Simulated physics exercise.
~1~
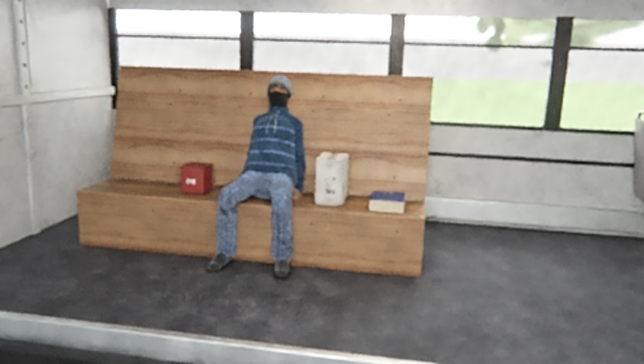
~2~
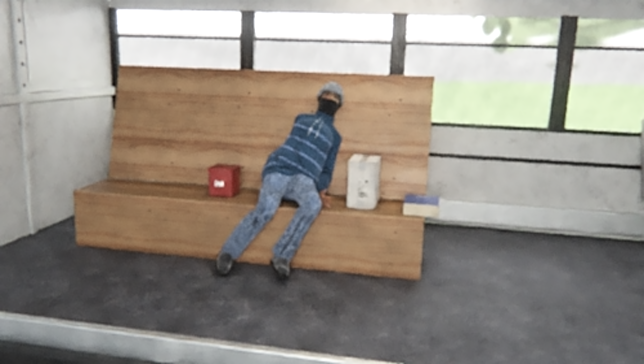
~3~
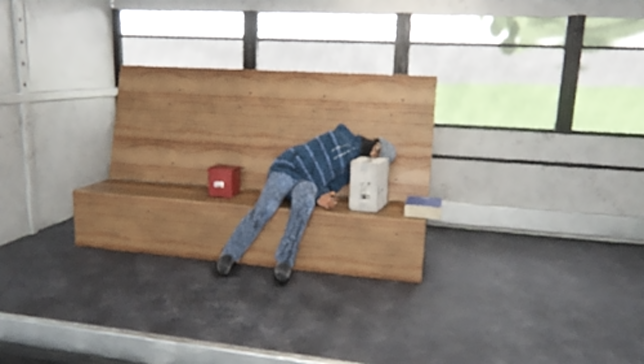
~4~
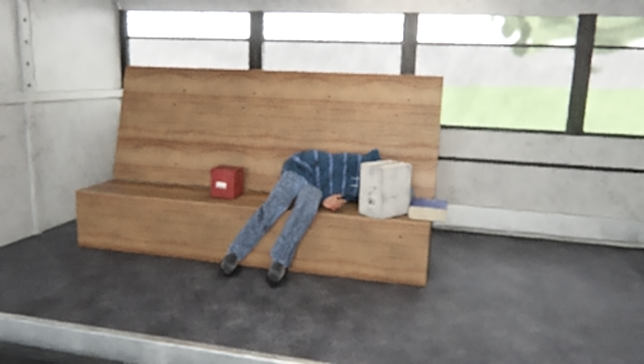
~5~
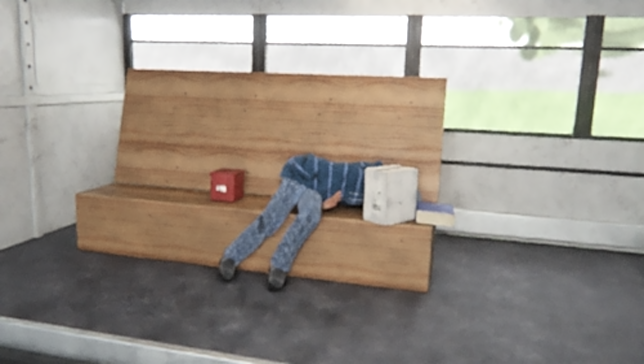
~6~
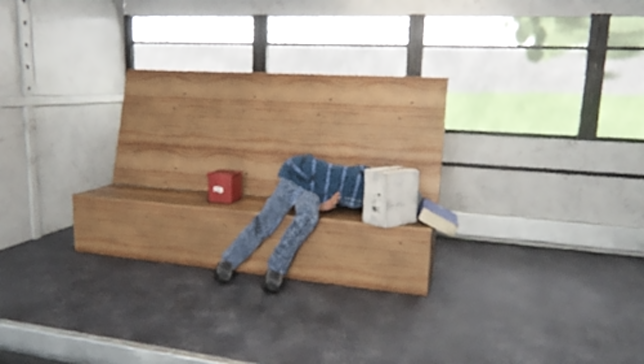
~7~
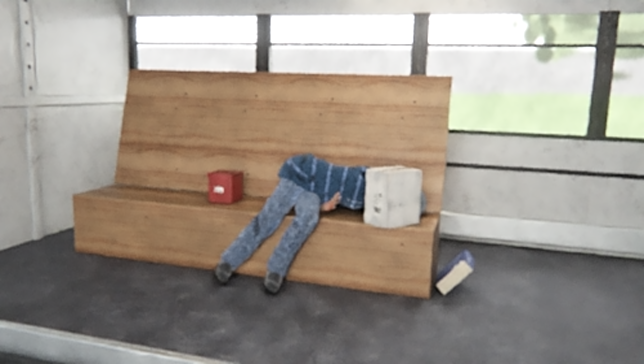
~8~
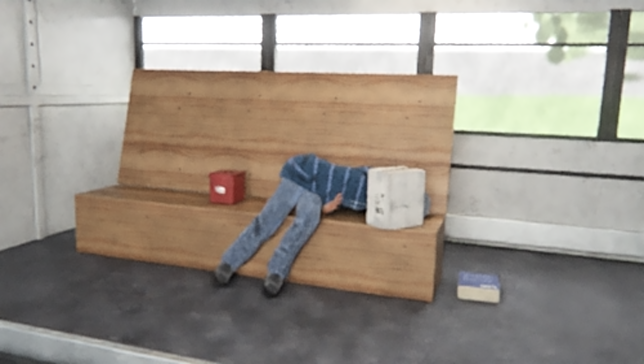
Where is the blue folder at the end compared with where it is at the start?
At the start the blue folder rests on the bench seat near its right end, to the right of the white pack. By the end it lies on the floor, lower down and just beyond the right end of the bench.
